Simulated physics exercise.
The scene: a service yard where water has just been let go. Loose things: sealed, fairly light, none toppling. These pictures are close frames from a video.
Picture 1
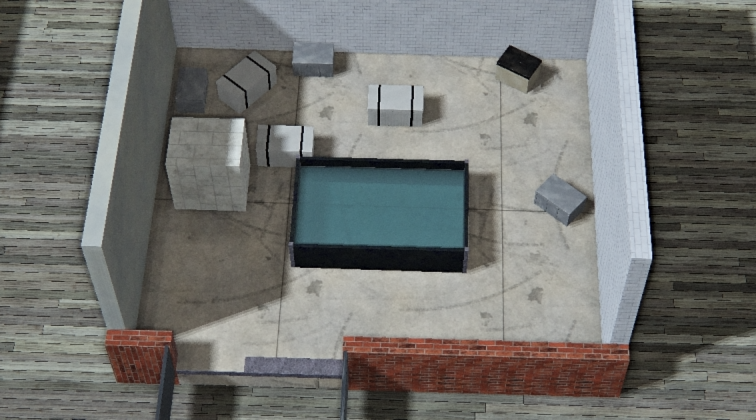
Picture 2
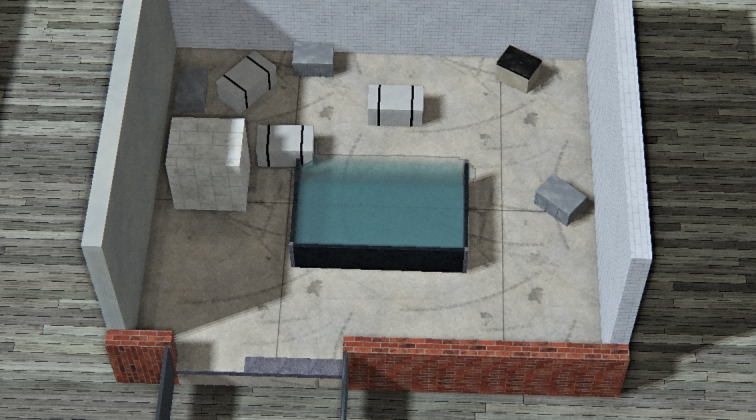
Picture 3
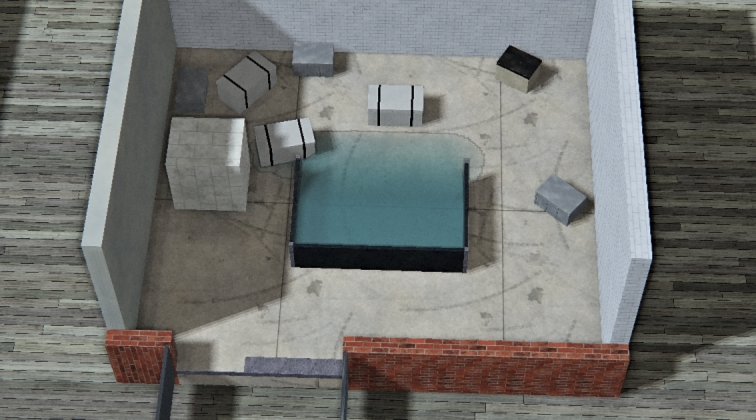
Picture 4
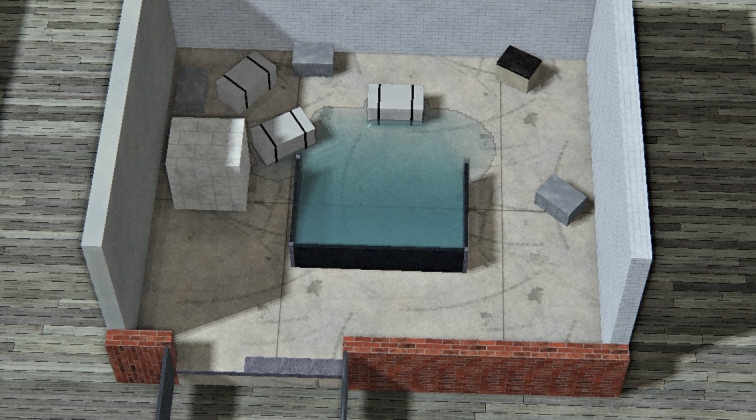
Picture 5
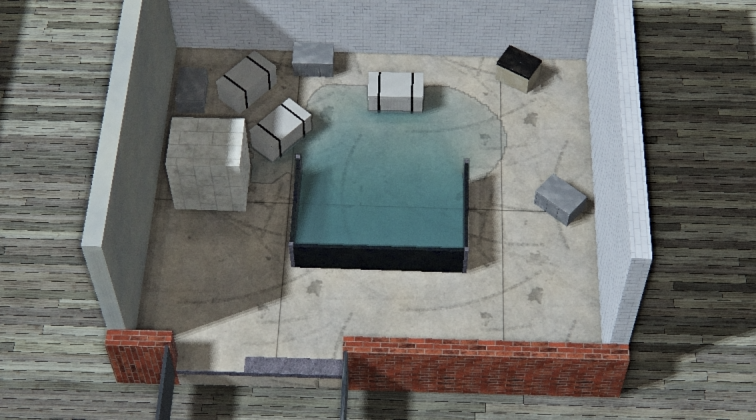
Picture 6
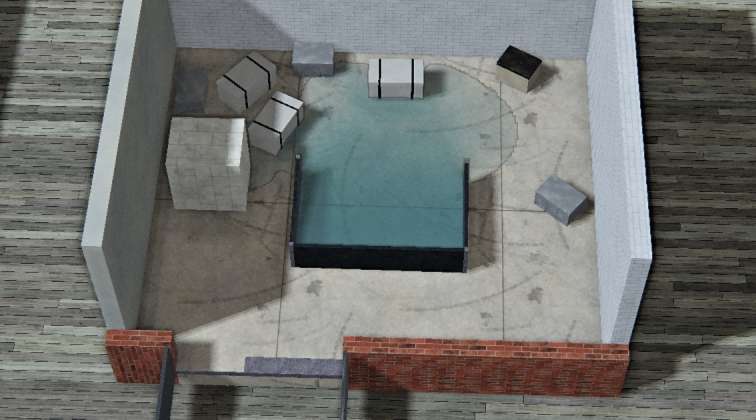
Teal water spreading from an opened tank across a walled yard floor, turning one pale strapped trunk and then pushing another backward.
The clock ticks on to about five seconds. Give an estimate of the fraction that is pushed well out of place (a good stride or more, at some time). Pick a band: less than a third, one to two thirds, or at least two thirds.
The fraction is at least two thirds of them.
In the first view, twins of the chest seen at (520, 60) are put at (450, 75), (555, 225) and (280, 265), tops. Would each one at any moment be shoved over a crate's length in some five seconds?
Copy by copy, in order: Relocated, relocated, largely stays.
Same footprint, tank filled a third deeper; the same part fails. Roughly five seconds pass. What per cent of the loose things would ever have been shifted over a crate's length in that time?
Something like 100 in a hundred of them.
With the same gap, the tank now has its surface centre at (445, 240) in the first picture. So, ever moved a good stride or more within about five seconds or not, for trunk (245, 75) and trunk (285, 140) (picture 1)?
Respectively: Got displaced that much and lacked the distance.
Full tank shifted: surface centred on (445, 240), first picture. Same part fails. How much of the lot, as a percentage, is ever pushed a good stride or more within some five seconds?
Roughly 90 per cent.
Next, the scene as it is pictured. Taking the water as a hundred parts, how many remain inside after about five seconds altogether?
I'd put it near 100 per cent.
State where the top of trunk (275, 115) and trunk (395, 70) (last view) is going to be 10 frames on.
I'd say around (237, 100) for the first and around (408, 39) for the second.
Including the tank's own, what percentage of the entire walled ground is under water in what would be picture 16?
Roughly 50 in a hundred.
A moment on, 2 of 7 are well off their spots; 1 afloat.
Next, 4 of 7 are well off their spots; 3 afloat.
Later, 6 of 7 are well off their spots; 6 afloat.
In the end, 7 of 7 are well off their spots, and 7 have been at some point; 5 afloat.
